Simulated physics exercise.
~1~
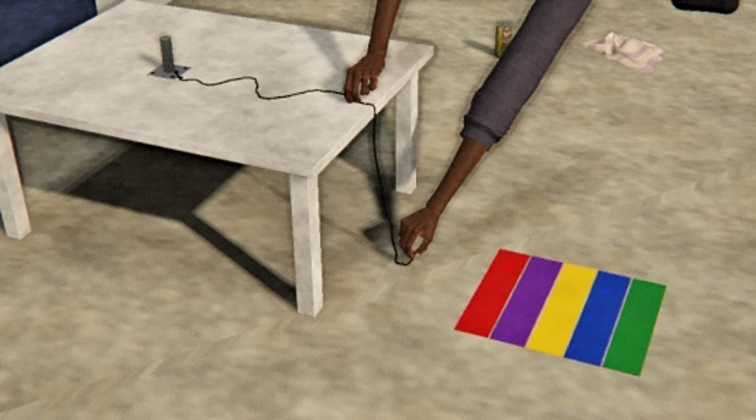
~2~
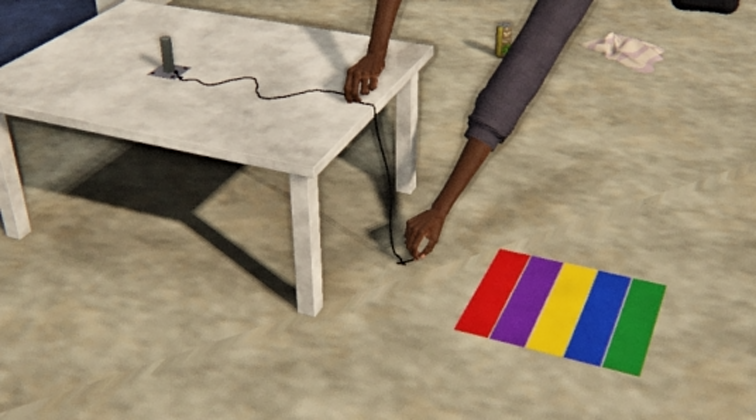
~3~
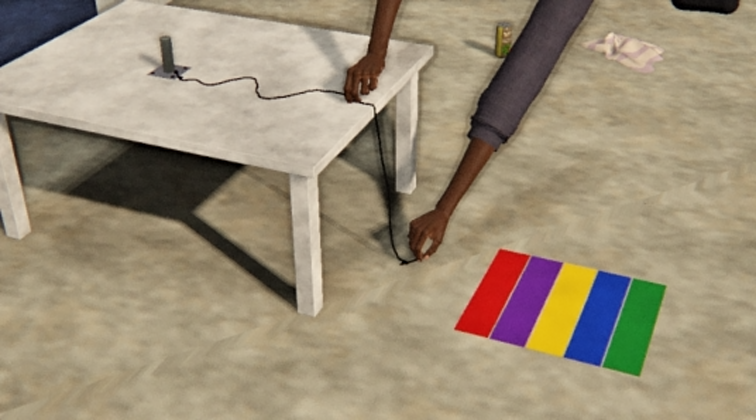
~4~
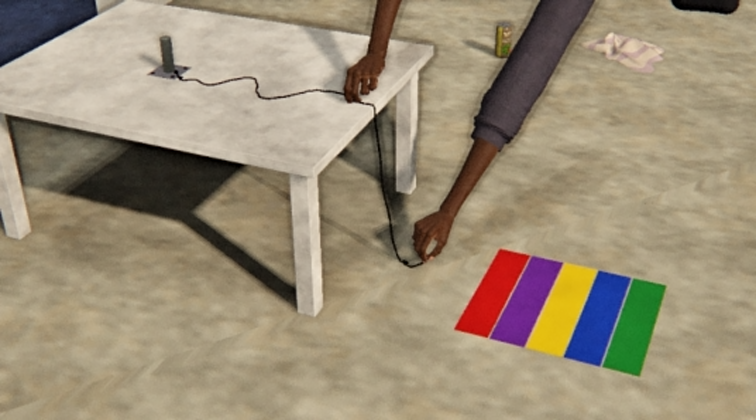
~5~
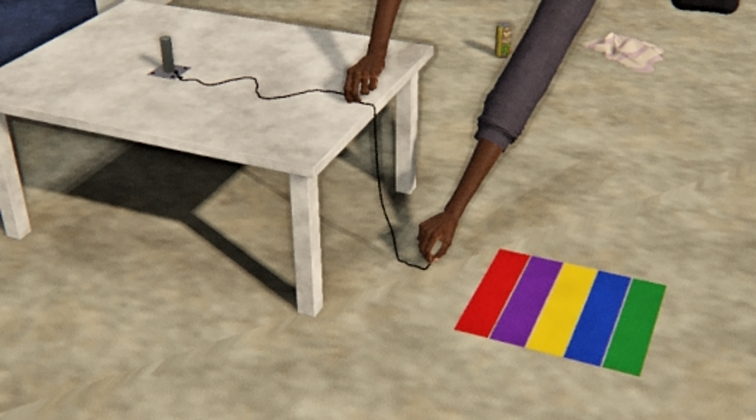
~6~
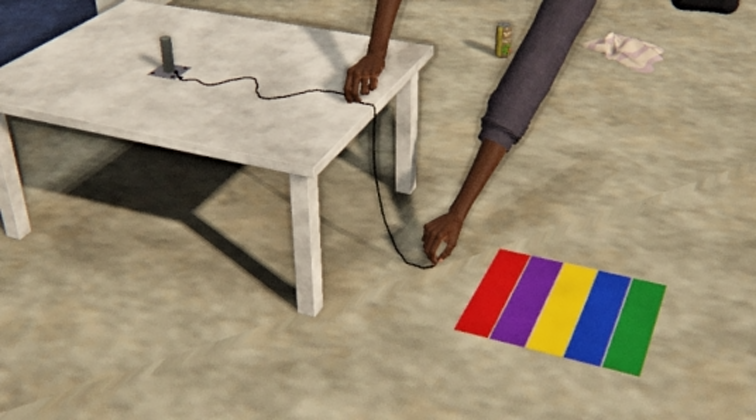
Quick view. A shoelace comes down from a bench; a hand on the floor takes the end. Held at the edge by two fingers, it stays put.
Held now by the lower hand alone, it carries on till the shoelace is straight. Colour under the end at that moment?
Blue.
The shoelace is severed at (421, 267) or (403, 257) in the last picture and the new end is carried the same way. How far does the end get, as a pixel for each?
First try near (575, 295), second near (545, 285).
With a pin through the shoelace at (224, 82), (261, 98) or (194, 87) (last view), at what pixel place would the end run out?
Per try (px, approx.): (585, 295); (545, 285); (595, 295).
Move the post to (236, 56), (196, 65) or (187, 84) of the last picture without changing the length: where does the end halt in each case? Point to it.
First (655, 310), then (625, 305), and last (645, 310).
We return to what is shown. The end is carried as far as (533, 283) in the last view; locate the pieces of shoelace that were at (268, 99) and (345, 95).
Approx. (323, 97); approx. (381, 137).
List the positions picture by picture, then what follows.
In the first frame, end (413, 256); red (479, 317); purple (515, 326); yellow (551, 335); blue (589, 344); green (626, 354).
In the second frame, end (419, 257); shoelace through (191, 80) (256, 80) (300, 93) (364, 104) (388, 171) (391, 238).
In the third frame, end (423, 258).
In the fourth frame, end (427, 259); shoelace through (191, 80) (256, 80) (300, 93) (364, 104) (381, 171) (393, 239).
In the fifth frame, end (432, 260).
In the sixth frame, end (437, 261); shoelace through (191, 80) (256, 80) (300, 93) (364, 104) (375, 170) (392, 238).
Soon after, end near (533, 283); over purple.
After that, end near (580, 294); over yellow.
At the stop, end near (608, 300); over blue. Over blue.
